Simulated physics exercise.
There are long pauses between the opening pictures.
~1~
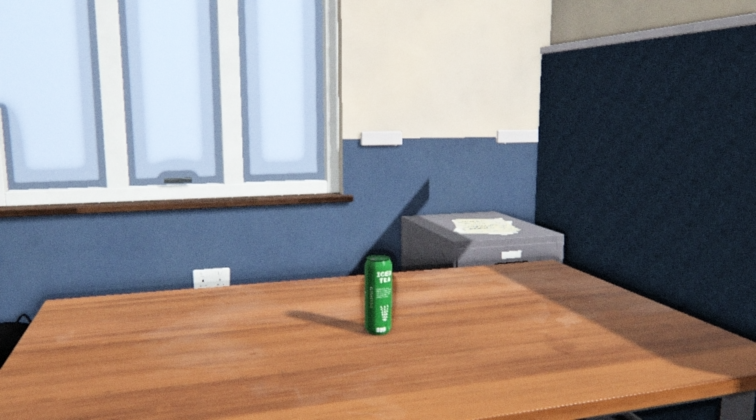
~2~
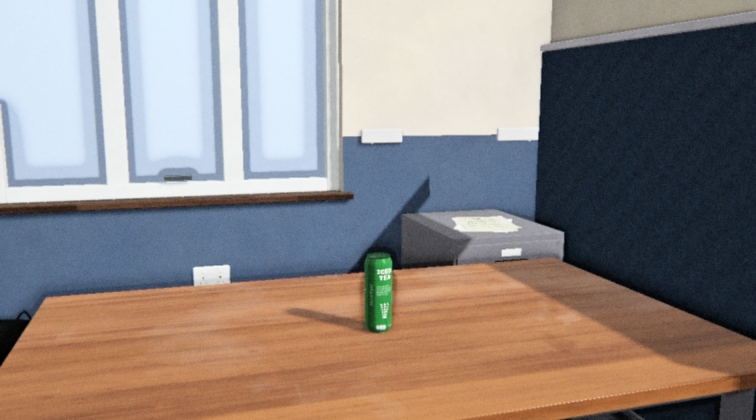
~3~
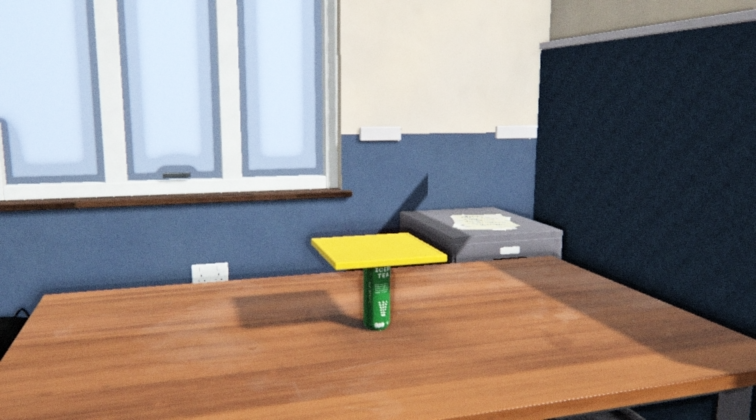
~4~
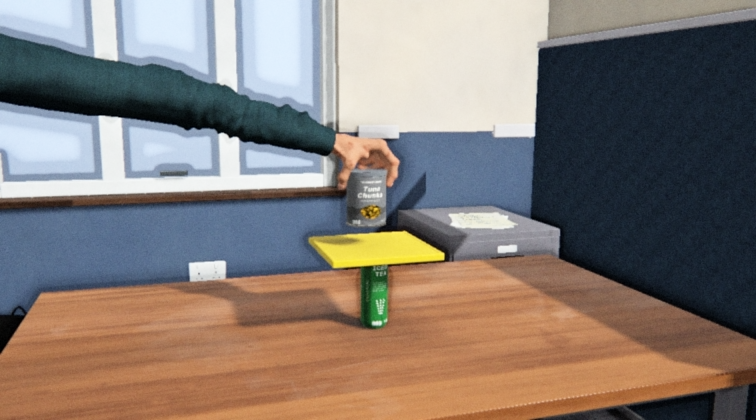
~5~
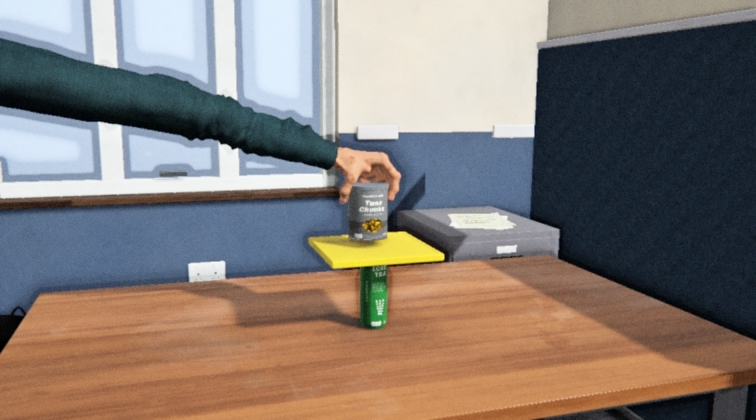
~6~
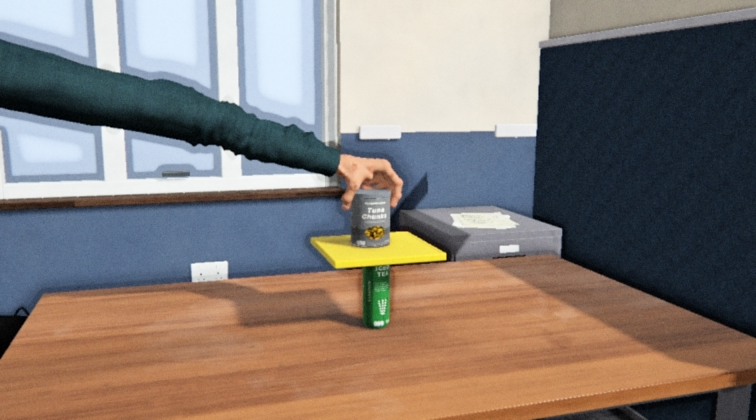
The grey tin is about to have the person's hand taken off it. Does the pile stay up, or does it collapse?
The stack stays put.
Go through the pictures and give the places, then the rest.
In the first frame, the last thing is not in view yet.
In the second frame, the last thing is not in view yet.
In the third frame, the last thing is not in view yet; yellow lid (375, 250).
In the fourth frame, on its way; grey tin (366, 197); yellow lid (373, 248).
In the fifth frame, on its way; grey tin (368, 211); yellow lid (373, 248).
In the sixth frame, set down, still held; grey tin (370, 218); yellow lid (375, 248).
Then, 0.40 s past the last view, nothing moves.
Then, 1.10 s past the last view, grey tin resting near (370, 218).
Finally, all 3 still in place. Final places as the last picture's camera would see them, grey tin near (370, 218). The stack keeps its balance.
